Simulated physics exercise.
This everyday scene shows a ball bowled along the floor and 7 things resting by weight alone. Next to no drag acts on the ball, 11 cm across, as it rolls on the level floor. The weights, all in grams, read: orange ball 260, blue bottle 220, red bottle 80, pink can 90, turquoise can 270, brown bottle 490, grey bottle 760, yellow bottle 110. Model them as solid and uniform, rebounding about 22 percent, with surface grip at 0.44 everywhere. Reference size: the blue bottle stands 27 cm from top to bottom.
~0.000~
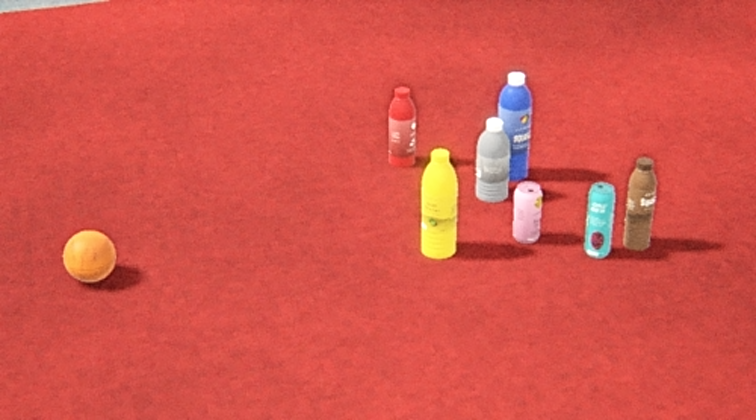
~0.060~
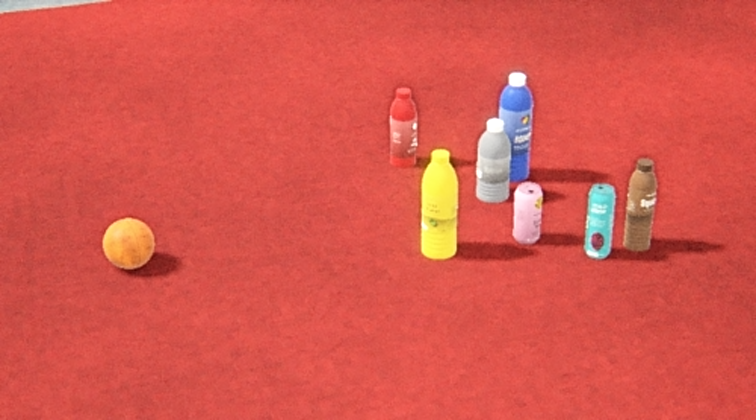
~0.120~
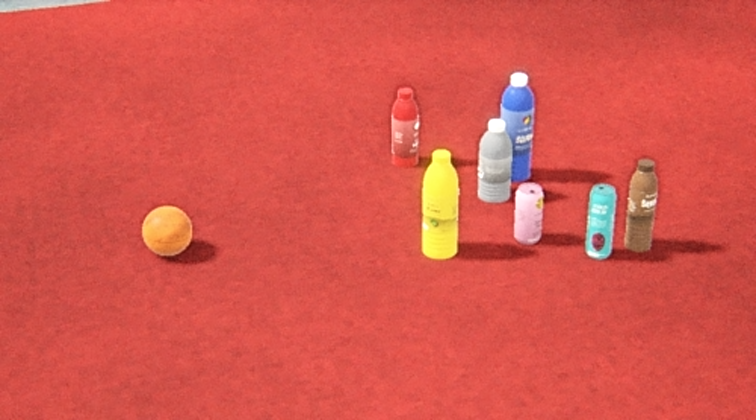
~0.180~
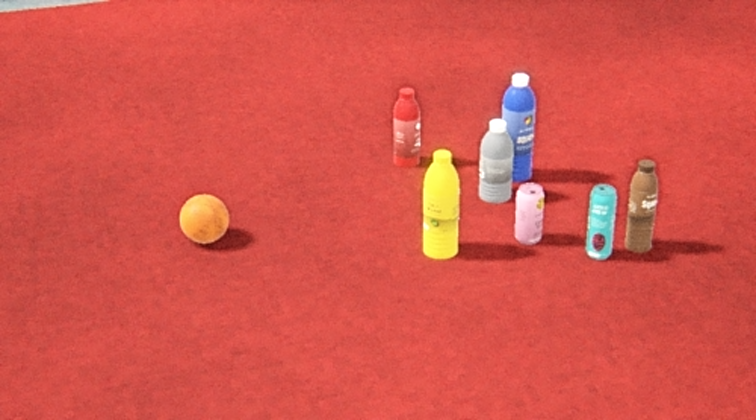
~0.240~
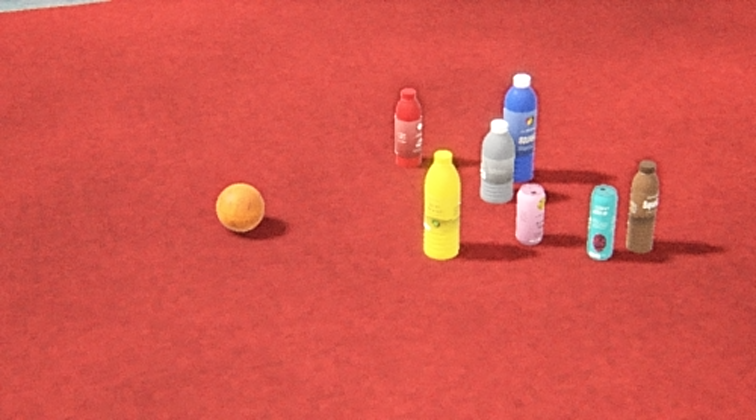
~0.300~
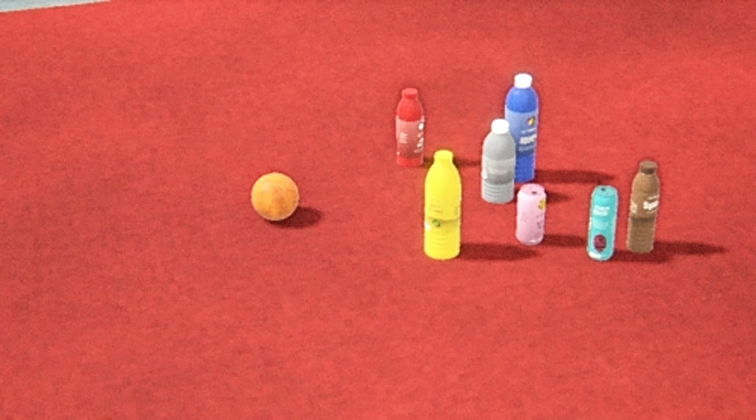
On a red floor, an orange ball rolls right and slightly away, left of several bottles and cans.
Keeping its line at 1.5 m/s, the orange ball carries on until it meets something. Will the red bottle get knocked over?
Tilts past balance.
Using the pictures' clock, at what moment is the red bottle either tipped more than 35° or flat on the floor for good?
Answer: Near 0.7 s.
By 0.70 s, 100 cm rolled; orange ball near (465, 143); red bottle tilted 28° near (427, 108).
By 1.30 s, 169 cm rolled; orange ball near (687, 94); red bottle on its side near (432, 117).
By 2.00 s, red bottle on its side near (429, 117).
When it is over (2.4 s), lying over on the floor, red bottle; the other 6 within 8 cm of the start. End places, in pixels of the last picture, red bottle near (428, 116).
